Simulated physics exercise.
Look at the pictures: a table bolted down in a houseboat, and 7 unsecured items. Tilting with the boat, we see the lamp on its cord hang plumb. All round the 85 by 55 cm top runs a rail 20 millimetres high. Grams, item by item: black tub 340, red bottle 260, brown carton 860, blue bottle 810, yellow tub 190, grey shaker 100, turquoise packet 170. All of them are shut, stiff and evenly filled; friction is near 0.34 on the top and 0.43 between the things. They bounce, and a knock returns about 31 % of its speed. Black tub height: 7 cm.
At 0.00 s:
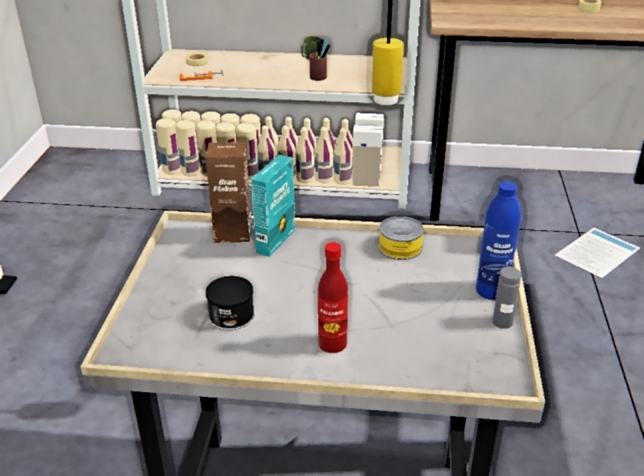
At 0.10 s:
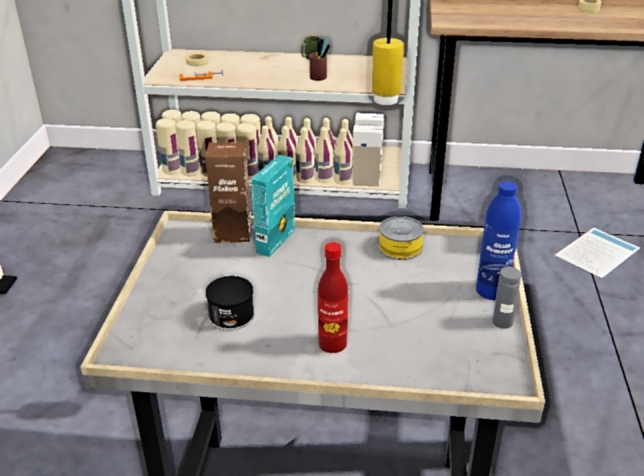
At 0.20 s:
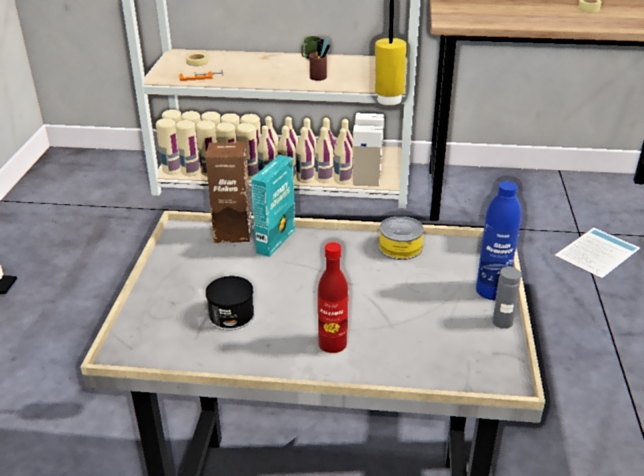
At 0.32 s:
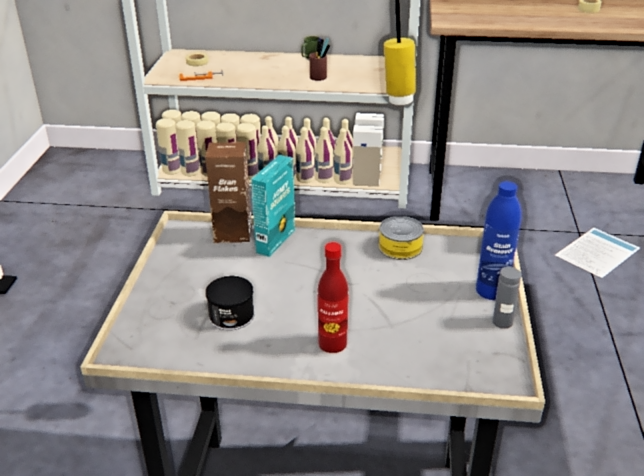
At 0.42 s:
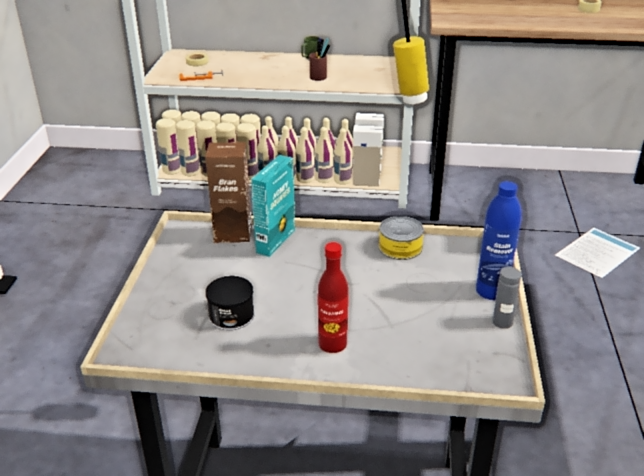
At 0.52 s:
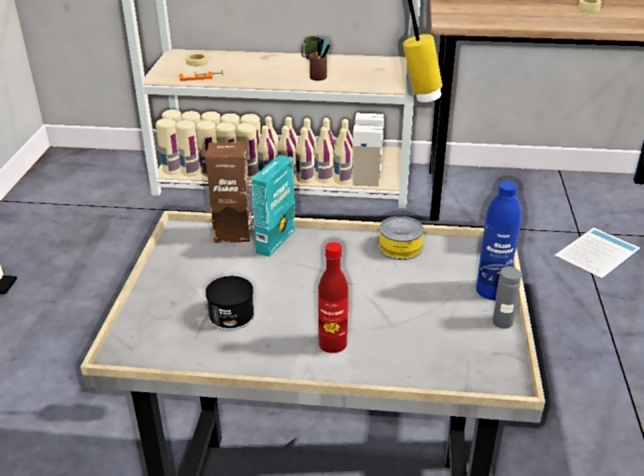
In a room with shelves behind a railed table, a yellow hanging lamp swung gradually to the right, while the bottles, tubs, cartons and grey shaker on the tabletop stayed where they were.
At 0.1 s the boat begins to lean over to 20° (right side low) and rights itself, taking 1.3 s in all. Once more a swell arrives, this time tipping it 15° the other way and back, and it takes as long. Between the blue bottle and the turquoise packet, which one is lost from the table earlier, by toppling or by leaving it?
The latter of the two.
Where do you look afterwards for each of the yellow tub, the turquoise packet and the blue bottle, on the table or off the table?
When everything stops, the yellow tub is still in bounds, the turquoise packet is still in bounds, and the blue bottle is out of bounds.
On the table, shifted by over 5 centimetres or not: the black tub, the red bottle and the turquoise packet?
Well, the black tub remains where it was; the red bottle winds up somewhere else; and the turquoise packet winds up somewhere else.
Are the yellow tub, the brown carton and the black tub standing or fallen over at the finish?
Here's how it ends: The yellow tub never goes down, the brown carton never goes down, and the black tub never goes down.
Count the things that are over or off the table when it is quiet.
I get 4.
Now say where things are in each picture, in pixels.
Boat level; blue bottle (500, 241); turquoise packet (274, 206), in the first frame.
Boat level; brown carton (230, 193); yellow tub (401, 238), in the second frame.
Floor tilted 1°, right side down; grey shaker (507, 298); black tub (231, 303), in the third frame.
Floor tilted 5°, right side down; red bottle (333, 298); brown carton (230, 193), in the fourth frame.
Floor tilted 10°, right side down; yellow tub (401, 238); grey shaker (507, 298), in the fifth frame.
Floor tilted 14°, right side down; blue bottle (500, 241); turquoise packet (274, 206), in the sixth frame.
After 1.12 s, floor tilted 8°, right side down; blue bottle and grey shaker now off the table; turquoise packet on its side near (349, 255); red bottle on its side.
After 1.42 s, boat level; turquoise packet on its side near (351, 255); red bottle on its side; yellow tub slid 4 cm.
At rest (3.2 s), off the table, blue bottle and grey shaker; tipped over on the table, red bottle and turquoise packet; the other 3 in place, give or take 5 cm. Seen from the same camera at the end, turquoise packet near (351, 255). Blue bottle went at 1.02 s; turquoise packet went at 0.84 s.
